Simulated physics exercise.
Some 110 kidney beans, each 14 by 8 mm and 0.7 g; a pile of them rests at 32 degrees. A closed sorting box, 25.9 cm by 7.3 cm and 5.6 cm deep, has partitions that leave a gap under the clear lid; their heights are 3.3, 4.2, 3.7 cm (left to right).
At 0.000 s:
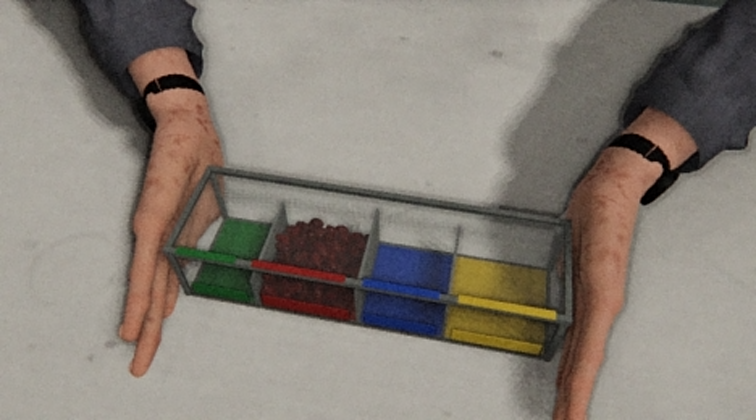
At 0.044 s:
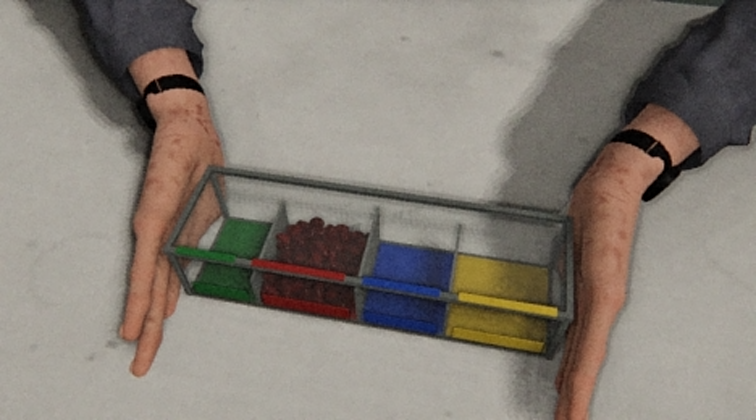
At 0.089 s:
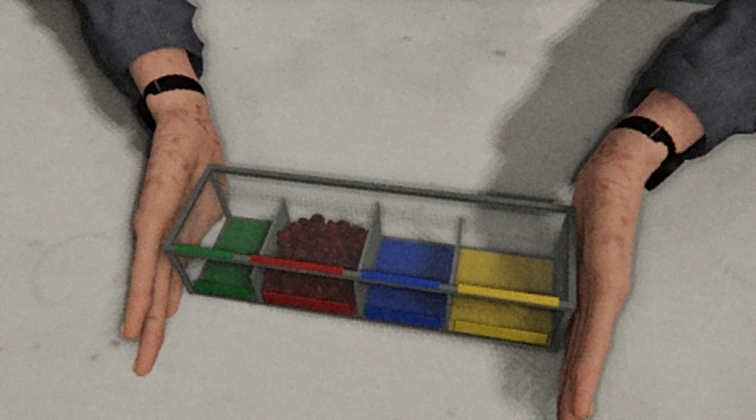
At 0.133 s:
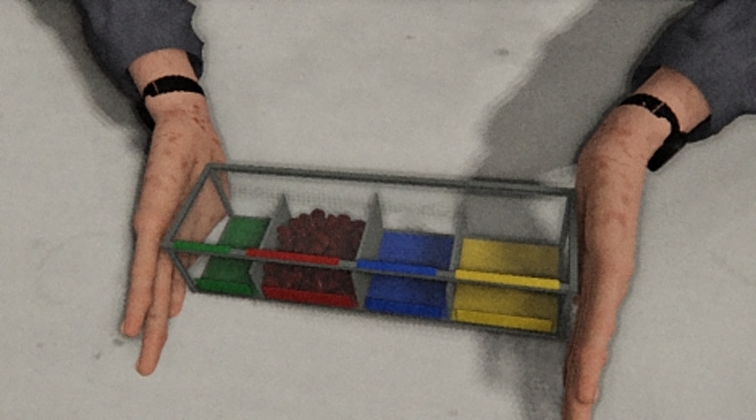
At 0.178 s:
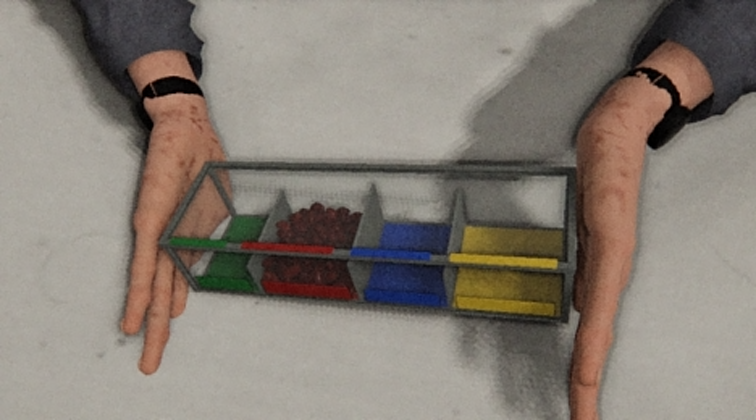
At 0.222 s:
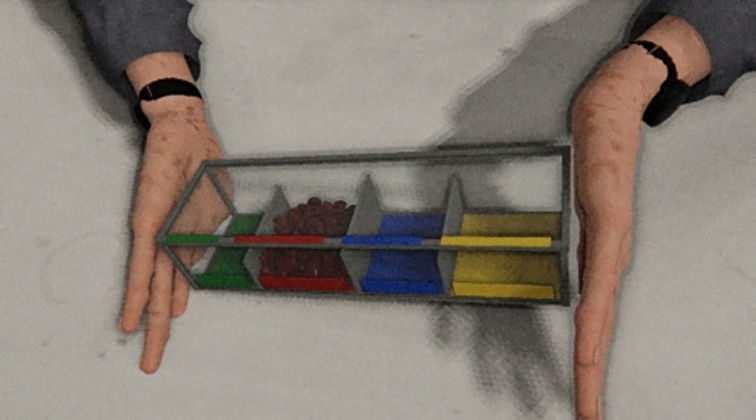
The clip shows two hands holding a clear, closed box with green, red, blue and yellow sections, a pile of dark red beans in the red one, as the box tilts slightly, its right end rising, while the beans stay piled there.
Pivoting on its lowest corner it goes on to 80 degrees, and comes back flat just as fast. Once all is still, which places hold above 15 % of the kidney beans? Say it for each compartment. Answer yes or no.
Red compartment: Yes; blue compartment: No; green compartment: Yes; yellow compartment: No.
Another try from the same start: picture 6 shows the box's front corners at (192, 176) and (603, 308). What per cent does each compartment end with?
Red 85, blue 5, green 0, yellow 10.
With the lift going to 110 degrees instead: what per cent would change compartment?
Some 95 per cent.
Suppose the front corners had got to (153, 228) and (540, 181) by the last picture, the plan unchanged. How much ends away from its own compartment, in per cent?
In that case some 45 per cent.
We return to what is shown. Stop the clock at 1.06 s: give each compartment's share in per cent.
Red 85, blue 0, green 15, yellow 0.
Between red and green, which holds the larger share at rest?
It is the red one.
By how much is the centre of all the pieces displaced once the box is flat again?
Some 4.0 cm.
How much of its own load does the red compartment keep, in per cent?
About 60 per cent.
After 1.06 s, tilt 80 degrees; red 85 %, green 15 %.
After 1.63 s, tilt 35 degrees; red 60 %, green 40 %.
After 2.24 s, tilt 0 degrees; red 60 %, green 40 %.
At rest (2.6 s), red 60 %, blue 0 %, green 40 %, yellow 0 %.
